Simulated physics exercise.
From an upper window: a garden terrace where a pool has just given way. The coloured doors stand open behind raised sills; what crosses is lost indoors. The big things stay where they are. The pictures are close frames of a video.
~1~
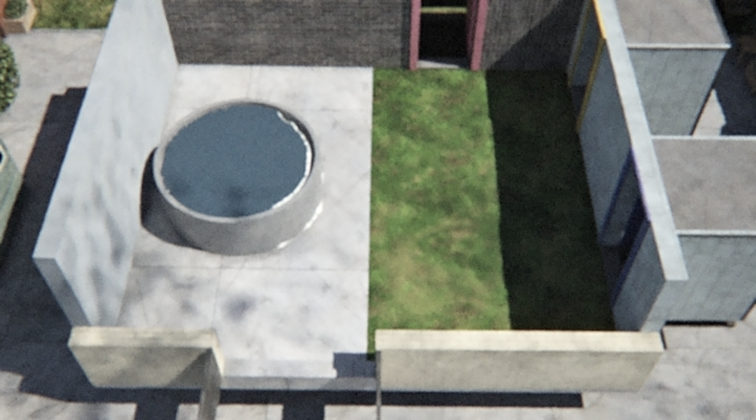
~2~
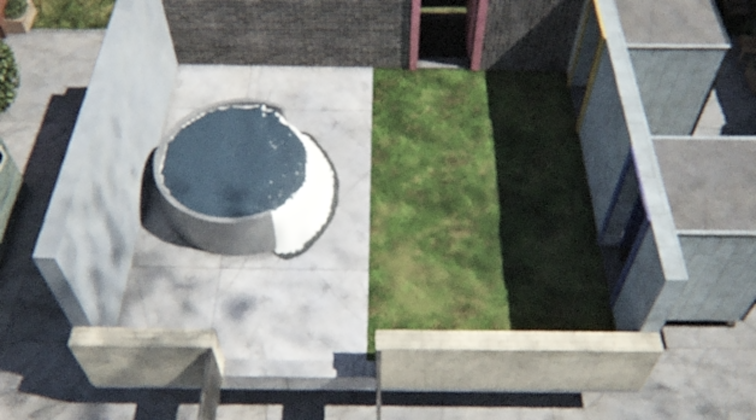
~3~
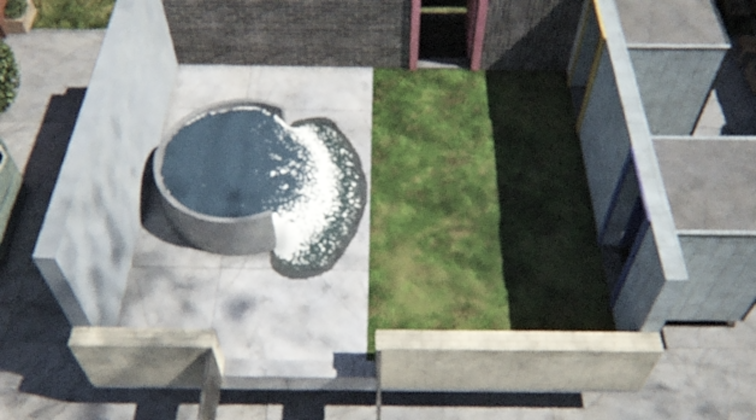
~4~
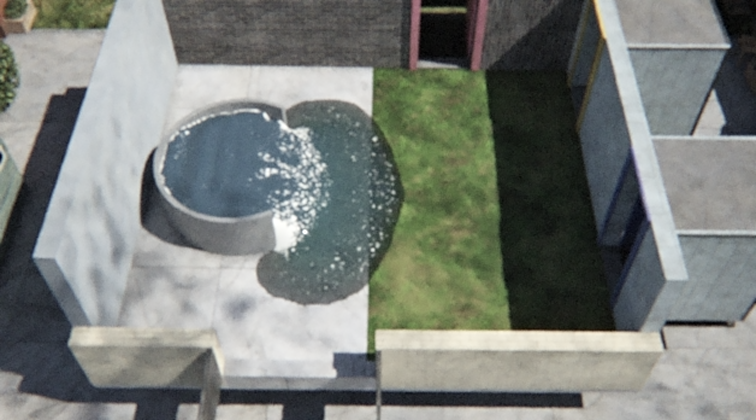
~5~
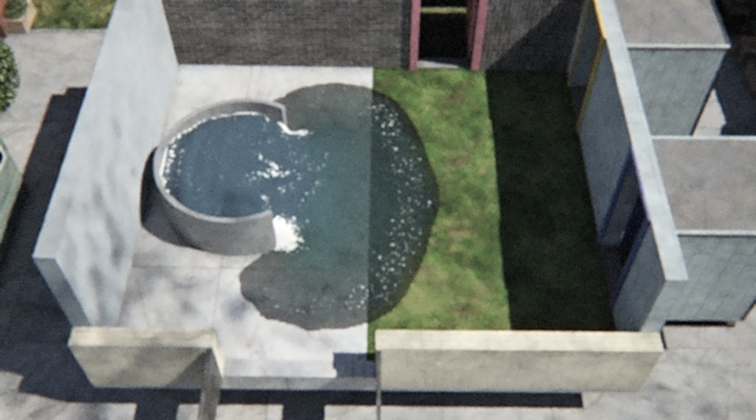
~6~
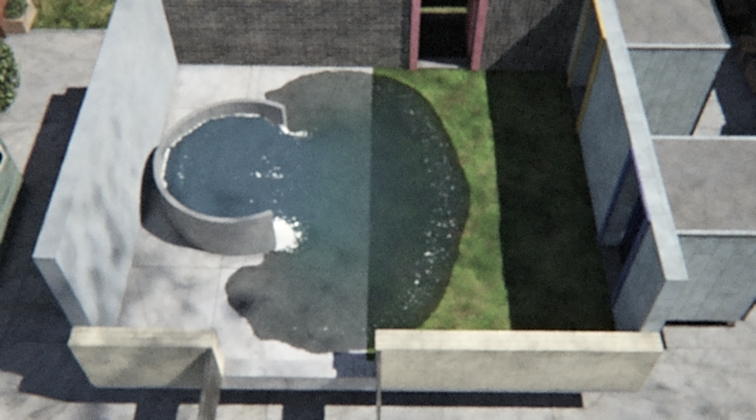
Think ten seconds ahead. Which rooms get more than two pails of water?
In the end: The pink door takes more than that; the blue door takes more than that; the yellow door takes more than that.
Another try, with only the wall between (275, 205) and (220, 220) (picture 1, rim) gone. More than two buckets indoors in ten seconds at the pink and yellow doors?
My reading: The pink one holds; the yellow one keeps below it.
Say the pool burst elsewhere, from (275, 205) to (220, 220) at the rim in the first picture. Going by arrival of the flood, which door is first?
The one in blue.
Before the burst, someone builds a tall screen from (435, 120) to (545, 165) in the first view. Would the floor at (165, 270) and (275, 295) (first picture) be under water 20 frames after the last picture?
One after the other: Free of water, no water.
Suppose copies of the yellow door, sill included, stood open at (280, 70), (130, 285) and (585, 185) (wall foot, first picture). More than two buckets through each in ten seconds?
In that order: Holds, holds, is over.
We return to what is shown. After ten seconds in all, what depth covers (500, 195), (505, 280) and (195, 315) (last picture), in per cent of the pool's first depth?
About 10, 12 and 4 per cent.
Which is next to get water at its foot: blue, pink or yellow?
I say the one in pink.
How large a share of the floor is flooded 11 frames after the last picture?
Close to 65 %.
A moment on, water covers 50 % of the floor; the pink door wet at the sill, nothing in, the blue door not reached, the yellow door not reached.
Next, water covers 65 % of the floor; the pink door under two buckets in, the blue door not reached, the yellow door not reached.
Then, water covers 70 % of the floor; the pink door over two buckets in, the blue door over two buckets in, the yellow door over two buckets in.
Later, water covers 75 % of the floor; the pink door over two buckets in, the blue door far over two buckets in, the yellow door far over two buckets in.
In the end, water covers 95 % of the floor; the pink door over two buckets in, the blue door far over two buckets in, the yellow door far over two buckets in.
